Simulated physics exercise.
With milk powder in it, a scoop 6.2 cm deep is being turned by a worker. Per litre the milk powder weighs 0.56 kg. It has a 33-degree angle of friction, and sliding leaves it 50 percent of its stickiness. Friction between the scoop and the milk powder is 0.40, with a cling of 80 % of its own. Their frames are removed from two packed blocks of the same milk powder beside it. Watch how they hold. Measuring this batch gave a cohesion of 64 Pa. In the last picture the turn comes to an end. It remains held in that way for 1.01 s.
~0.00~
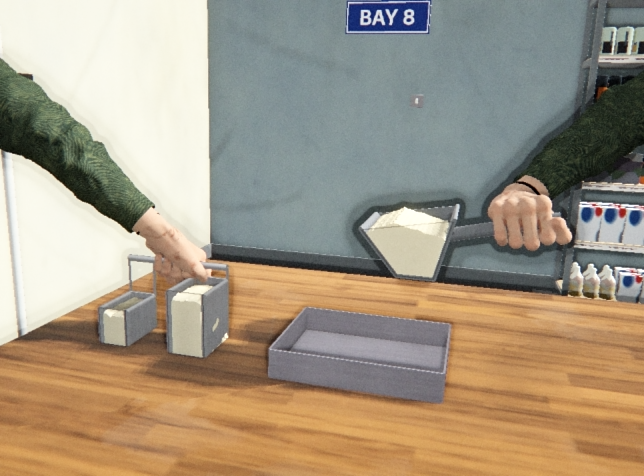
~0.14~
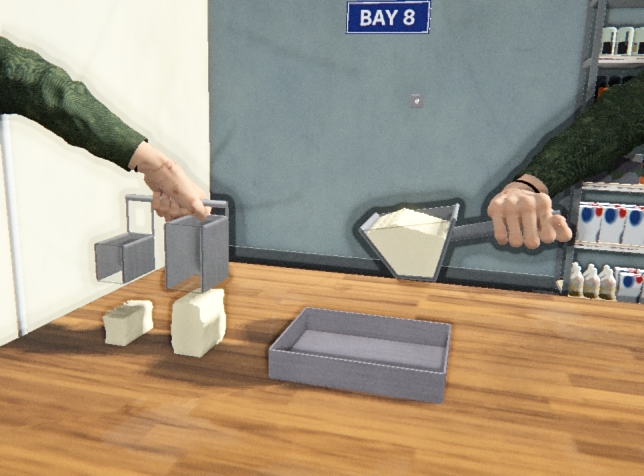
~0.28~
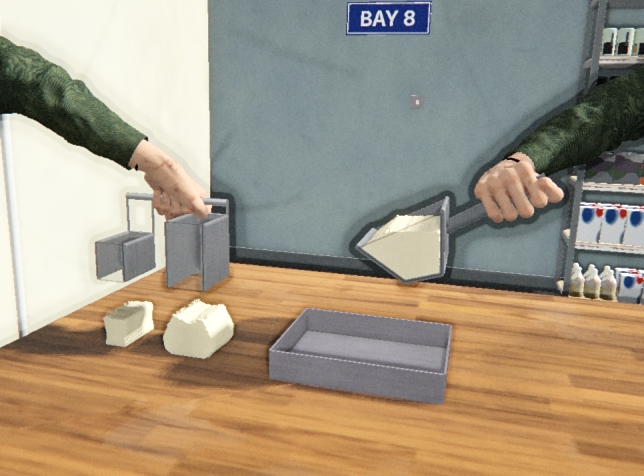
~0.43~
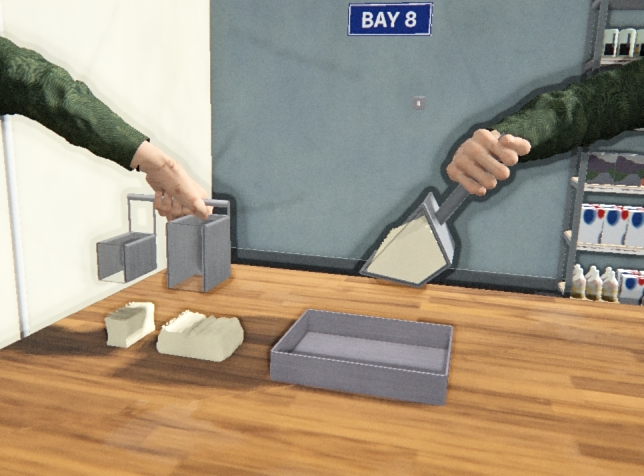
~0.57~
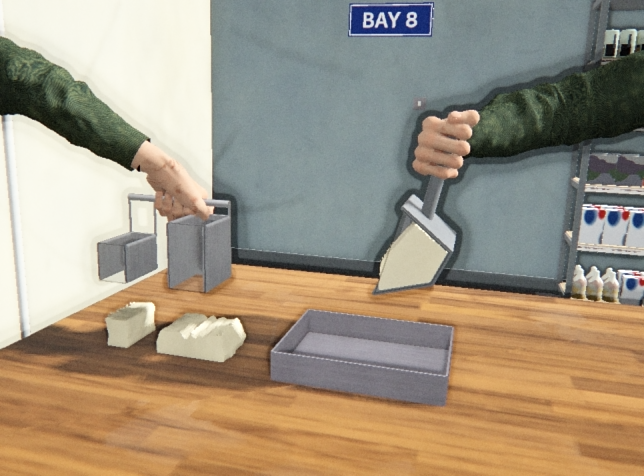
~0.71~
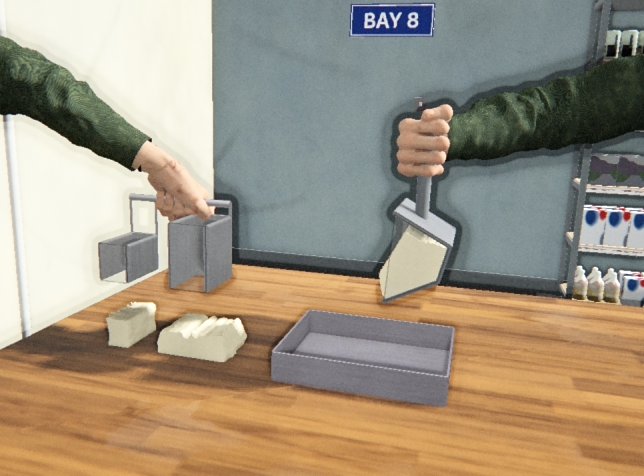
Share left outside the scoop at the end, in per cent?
49 %.
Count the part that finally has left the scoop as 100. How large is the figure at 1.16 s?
I'd put it near 90 %.
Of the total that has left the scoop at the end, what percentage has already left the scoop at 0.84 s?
10 %.
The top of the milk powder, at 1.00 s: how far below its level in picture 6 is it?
Around 1.5 centimetres, give or take.
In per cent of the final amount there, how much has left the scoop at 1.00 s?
That figure sits at some 90 percent.
By 0.84 s, the scoop is at 76 degrees and 6 % has left it.
By 1.00 s, the scoop is at 76 degrees and 46 % has left it.
By 1.16 s, the scoop is at 76 degrees and 47 % has left it.
By 1.32 s, the scoop is at 76 degrees and 48 % has left it.
By 1.72 s, at the end, the scoop is at 76 degrees and 49 % has left it.
